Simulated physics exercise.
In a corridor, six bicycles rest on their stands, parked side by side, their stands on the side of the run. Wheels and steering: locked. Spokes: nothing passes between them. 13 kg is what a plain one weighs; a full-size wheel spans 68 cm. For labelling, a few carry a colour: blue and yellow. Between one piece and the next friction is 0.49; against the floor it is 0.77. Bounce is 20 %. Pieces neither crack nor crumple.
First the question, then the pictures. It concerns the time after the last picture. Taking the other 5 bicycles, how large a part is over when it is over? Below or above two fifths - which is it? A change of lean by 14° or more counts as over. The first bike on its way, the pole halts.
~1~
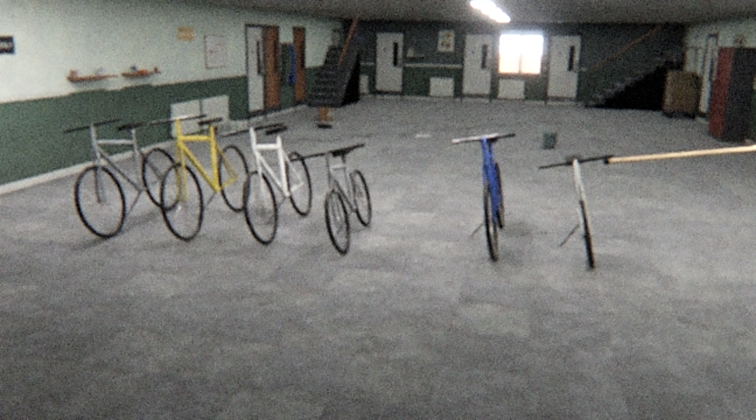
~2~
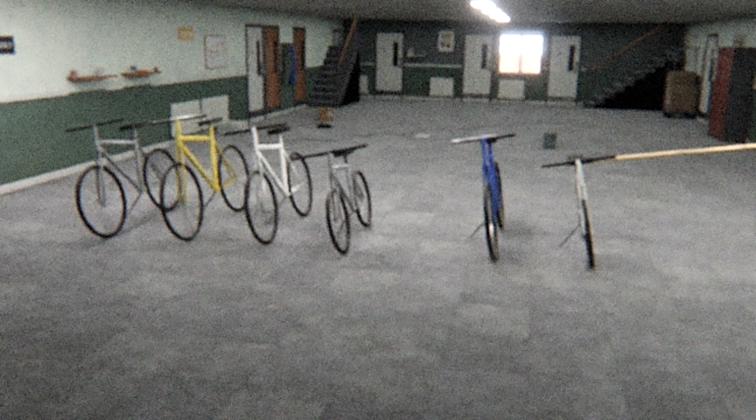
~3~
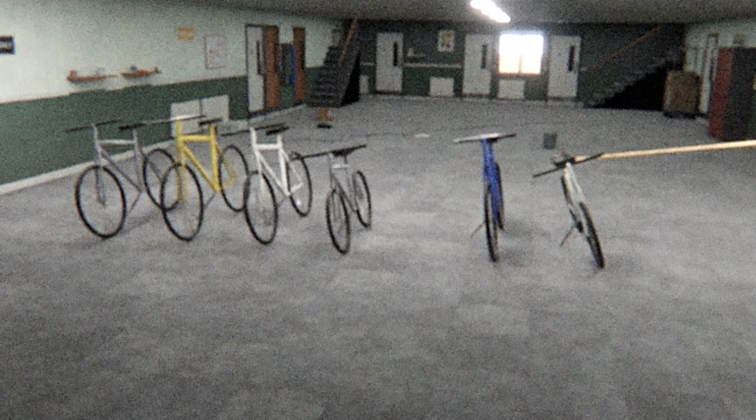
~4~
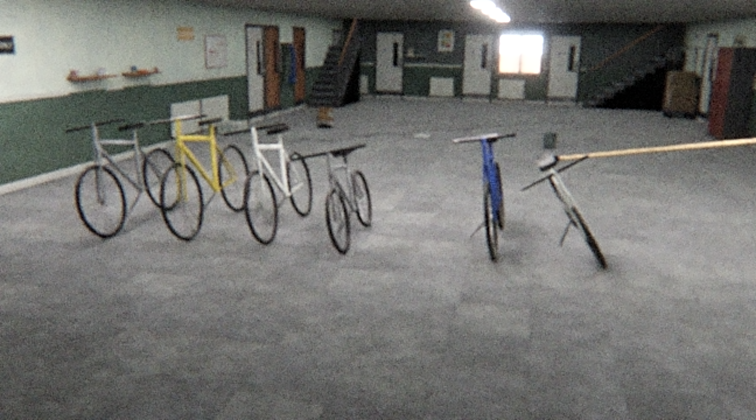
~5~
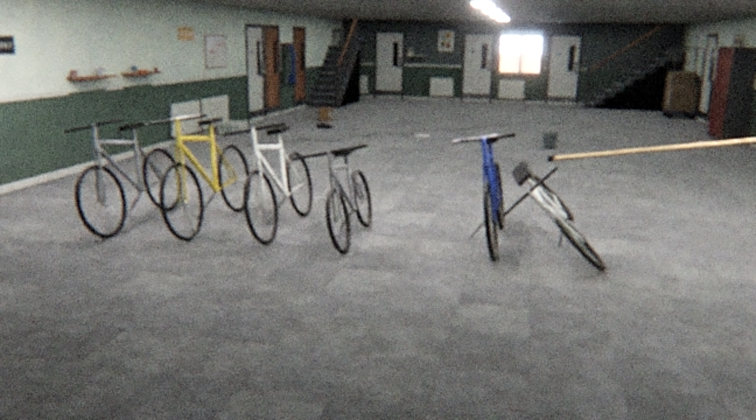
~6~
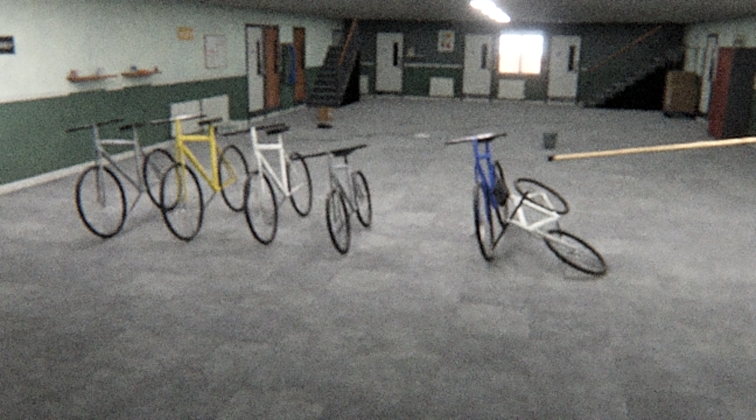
Below two fifths.
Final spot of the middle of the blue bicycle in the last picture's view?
Near (417, 213).
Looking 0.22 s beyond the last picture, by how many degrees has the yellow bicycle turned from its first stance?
I'd estimate close to 0°.
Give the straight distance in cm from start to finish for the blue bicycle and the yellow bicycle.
Result: Blue at 70 cm, yellow at 0 cm.
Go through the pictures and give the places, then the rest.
In the first frame (places mark the middle of the side facing us), pole end (607, 162) 15 cm from the first bicycle; yellow bicycle (234, 165); blue bicycle (485, 207); the rest undisturbed.
In the second frame, pole end pushing; yellow bicycle (234, 165).
In the third frame, pole end (573, 160) pushing; blue bicycle (485, 207); the rest undisturbed.
In the fourth frame, pole end (557, 159) pushing; blue bicycle (485, 207); the rest undisturbed.
In the fifth frame, pole end (551, 159) stopped; blue bicycle (485, 207); the rest undisturbed.
In the sixth frame, pole end (551, 159) stopped; blue bicycle (474, 208); yellow bicycle (234, 165); the rest undisturbed.
Then, 0.22 s after the last picture, none of the 5 other bicycles over, 1 disturbed; blue bicycle leaning 12°.
Then, 0.68 s after the last picture, 1 of the 5 other bicycles over; blue bicycle leaning 44°.
Then, 1.10 s after the last picture, 1 of the 5 other bicycles over; blue bicycle lying flat.
At rest, 1 of the 5 other bicycles over; blue bicycle lying flat; yellow bicycle unmoved. That is 20 per cent. Four left standing. As the last picture would show them, middles, blue bicycle near (417, 213), yellow bicycle near (207, 168).
